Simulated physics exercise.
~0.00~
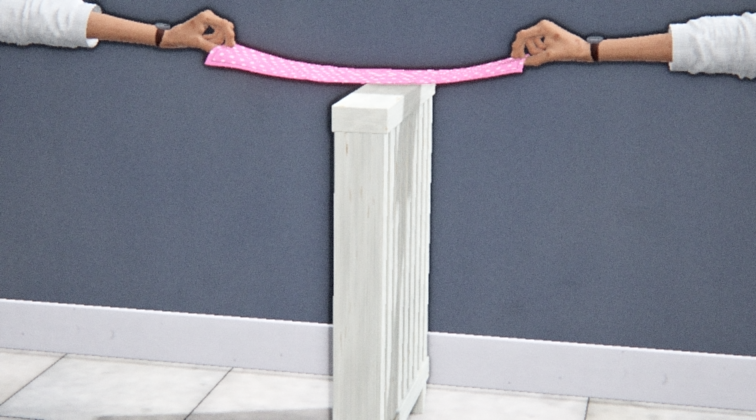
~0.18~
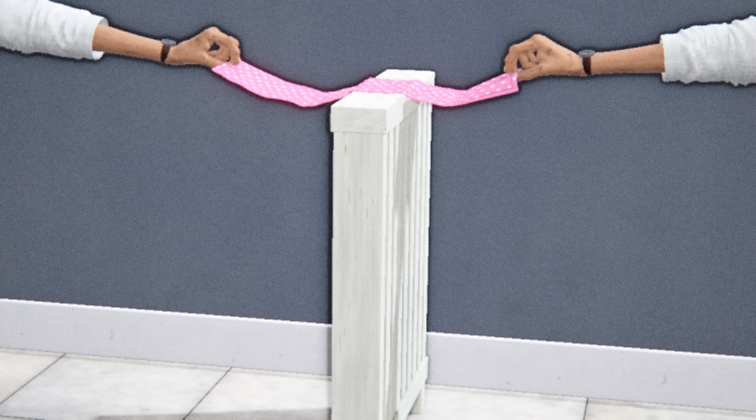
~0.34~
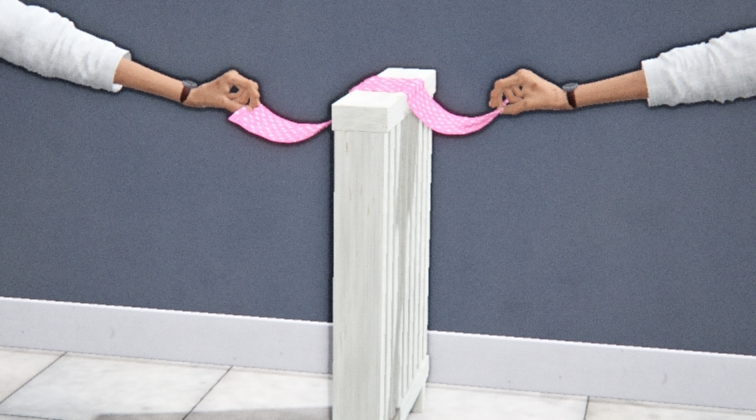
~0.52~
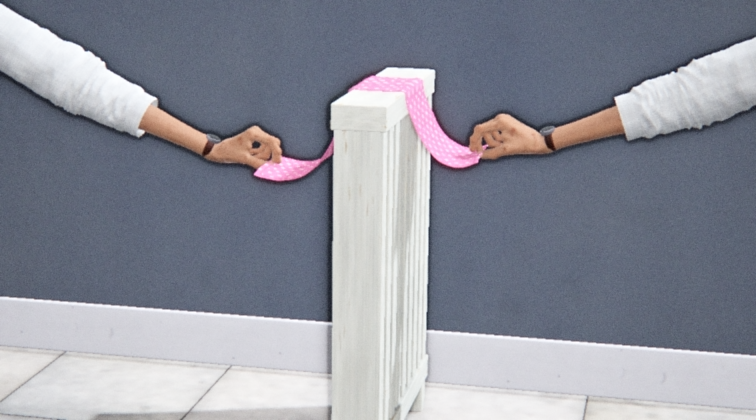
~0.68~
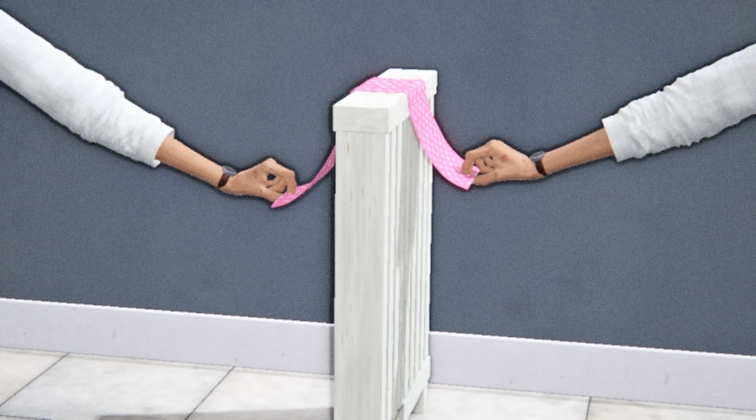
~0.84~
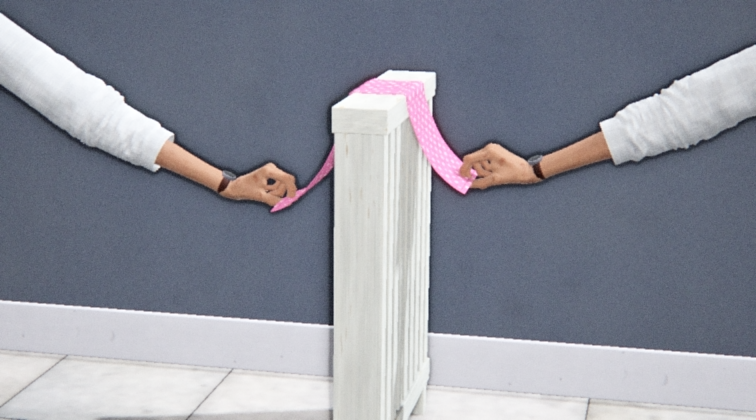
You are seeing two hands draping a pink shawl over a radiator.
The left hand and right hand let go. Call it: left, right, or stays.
Stays.
After 0.98 s, shawl hanging on both sides, left end near (296, 213), right end near (460, 192).
After 1.06 s, shawl hanging on both sides, left end near (324, 229), right end near (430, 201).
After 1.14 s, shawl hanging on both sides, left end near (354, 235), right end near (413, 202).
In the end, shawl hanging on both sides, left end near (360, 235), right end near (413, 202). The pink shawl keeps its place.
